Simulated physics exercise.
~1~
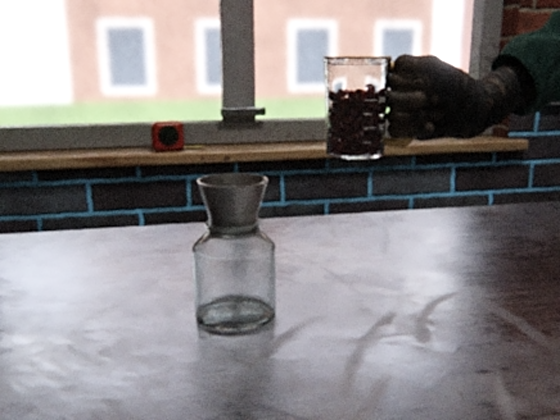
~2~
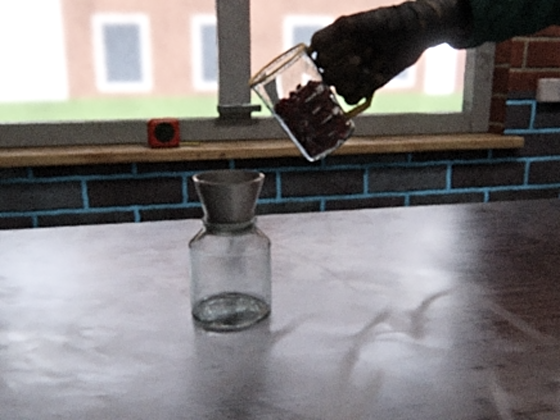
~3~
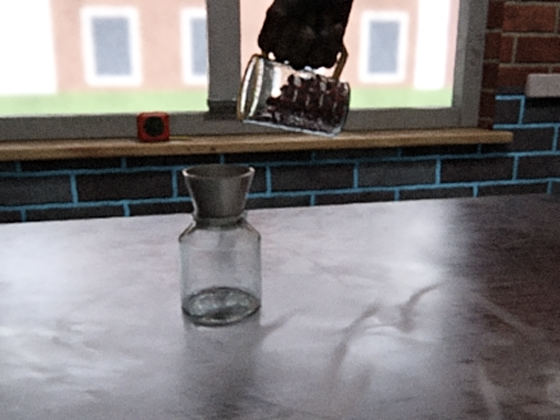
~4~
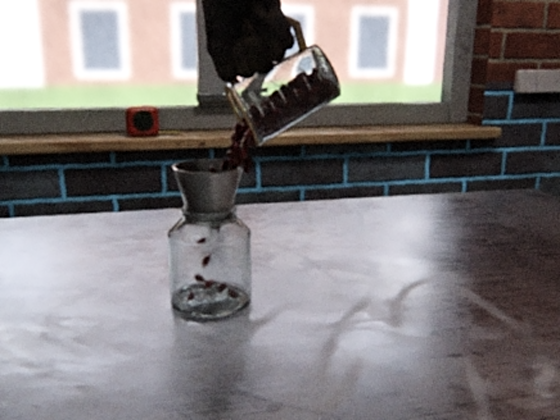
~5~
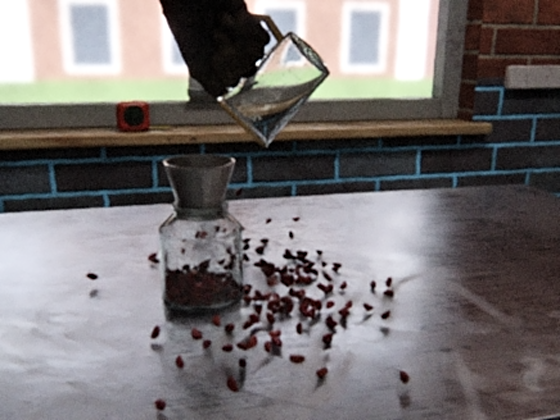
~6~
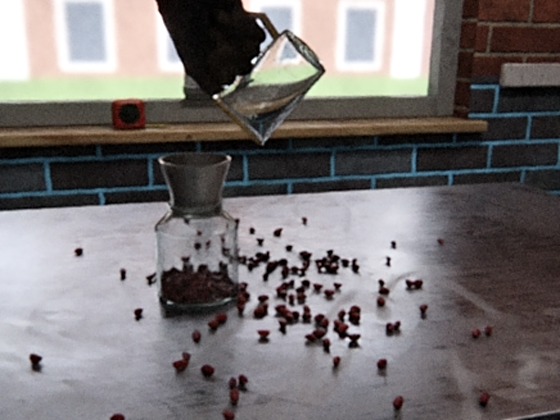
On a grey tabletop beside a window and a dark brick wall with blue mortar lines, a glass jar stands with a grey funnel in its mouth. A dark-gloved hand holds up a clear handled cup of dark red beans, then moves it left and tips it toward the funnel. With the cup past level, the beans begin sliding out, and a few drop through into the jar. The cup tips further and empties, with many beans scattering across the table. At the end, the jar is partly filled, while most of the beans lie spread outside it.
